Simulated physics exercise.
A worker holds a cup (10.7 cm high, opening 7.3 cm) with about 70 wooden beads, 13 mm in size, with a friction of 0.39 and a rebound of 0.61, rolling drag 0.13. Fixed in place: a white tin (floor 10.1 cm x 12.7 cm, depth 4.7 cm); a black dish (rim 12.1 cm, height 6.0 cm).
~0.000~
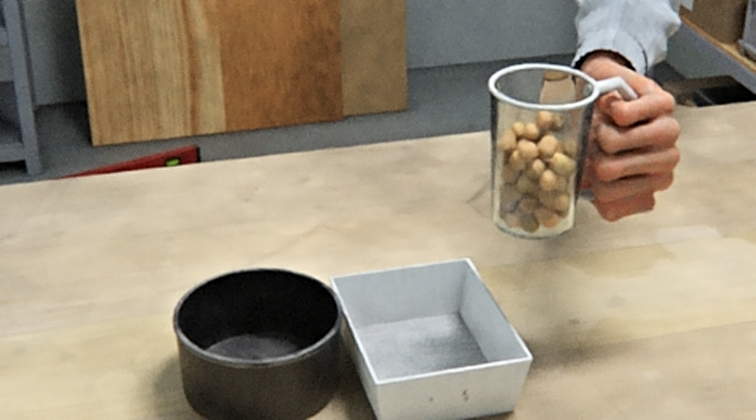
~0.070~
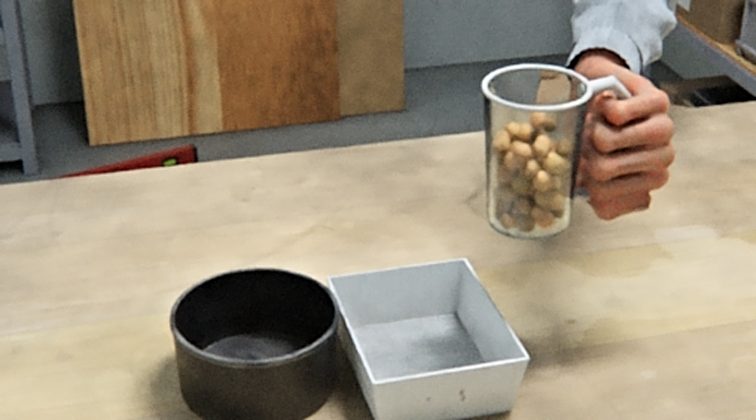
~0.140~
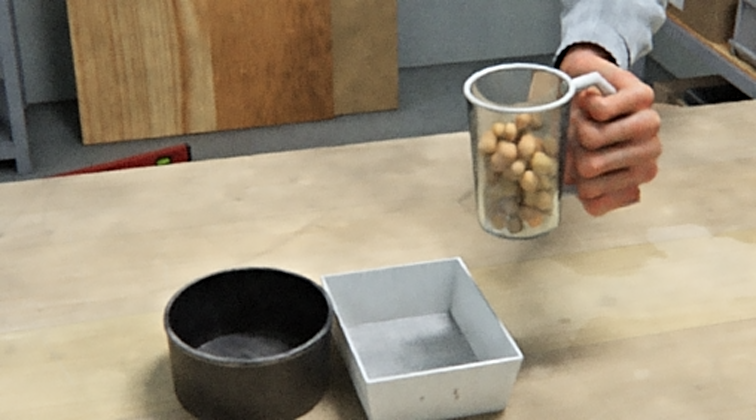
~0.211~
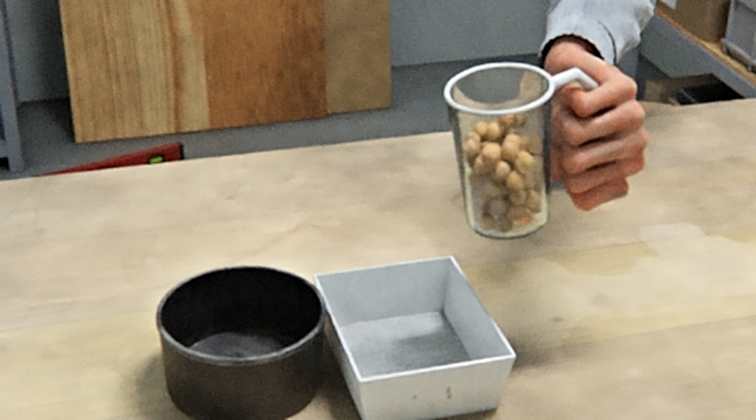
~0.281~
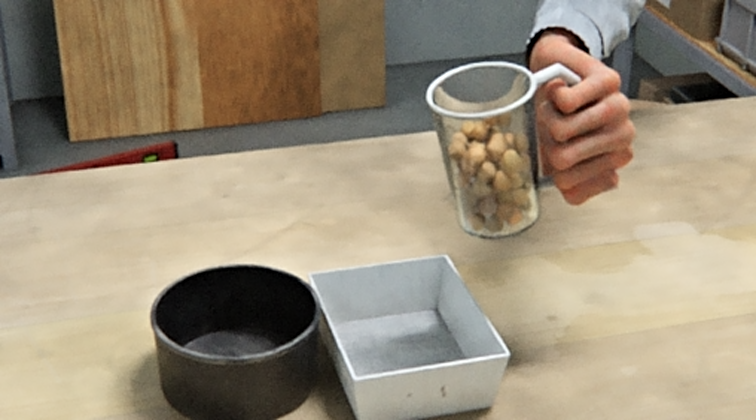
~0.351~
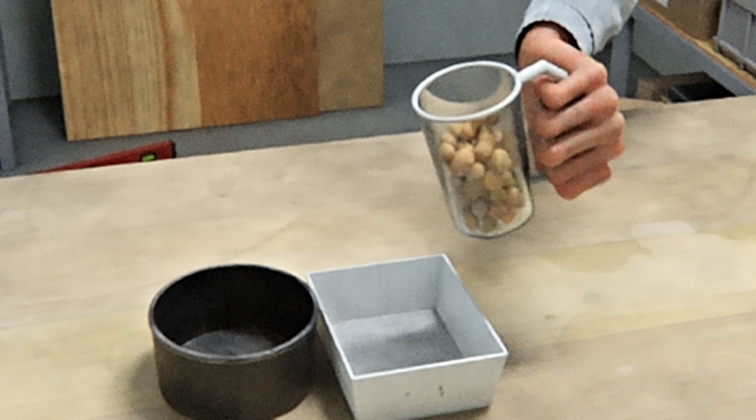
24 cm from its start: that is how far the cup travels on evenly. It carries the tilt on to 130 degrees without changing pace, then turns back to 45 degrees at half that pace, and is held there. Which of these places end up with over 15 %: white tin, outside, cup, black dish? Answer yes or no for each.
White tin - no; outside - yes; cup - no; black dish - yes.
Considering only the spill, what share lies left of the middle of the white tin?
Share of spill: Approx. 100 %.
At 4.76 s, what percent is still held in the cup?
Roughly 0 percent.
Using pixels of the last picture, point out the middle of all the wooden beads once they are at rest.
Roughly (142, 392).
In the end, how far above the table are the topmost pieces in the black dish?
Near 2.0 centimetres up.
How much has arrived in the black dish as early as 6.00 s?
I'd put it near 45 per cent.
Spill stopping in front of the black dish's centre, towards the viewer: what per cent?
Around 60 percent.
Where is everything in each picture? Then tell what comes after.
Cup at (540, 129); tilt 0 degrees; moved 0.0 cm; lip at (497, 94); top of the load at (533, 141); white tin at (426, 316); black dish at (258, 312), in the first picture.
Cup at (534, 130); tilt 1 degrees; moved 0.2 cm; lip at (489, 95); top of the load at (527, 141), in the second picture.
Cup at (519, 132); tilt 4 degrees; moved 0.8 cm; low side left; lip at (472, 98); top of the load at (514, 141), in the third picture.
Cup at (502, 134); tilt 8 degrees; moved 1.4 cm; low side left; lip at (452, 102); top of the load at (499, 140), in the fourth picture.
Cup at (487, 135); tilt 12 degrees; moved 2.0 cm; low side left; lip at (434, 106); top of the load at (486, 139), in the fifth picture.
Cup at (476, 137); tilt 16 degrees; moved 2.6 cm; low side left; lip at (419, 111); top of the load at (486, 138); white tin at (402, 311); black dish at (234, 308). It turns about 55 degrees a second, in the sixth picture.
Then, at 2.05 s, tilt 106 degrees; cup 95 %, black dish 5 %, in the air 5 %; middle of all pieces near (288, 191).
Then, at 3.46 s, tilt 107 degrees; outside 55 %, black dish 45 %; middle of all pieces near (96, 394).
After 4.76 s, tilt 73 degrees; outside 55 %, black dish 45 %; middle of all pieces near (96, 394).
Then, at 6.00 s, tilt 45 degrees; outside 55 %, black dish 45 %; middle of all pieces near (96, 394).
In the end, at 6.3 s, white tin 0 %, outside 55 %, cup 0 %, black dish 45 %.
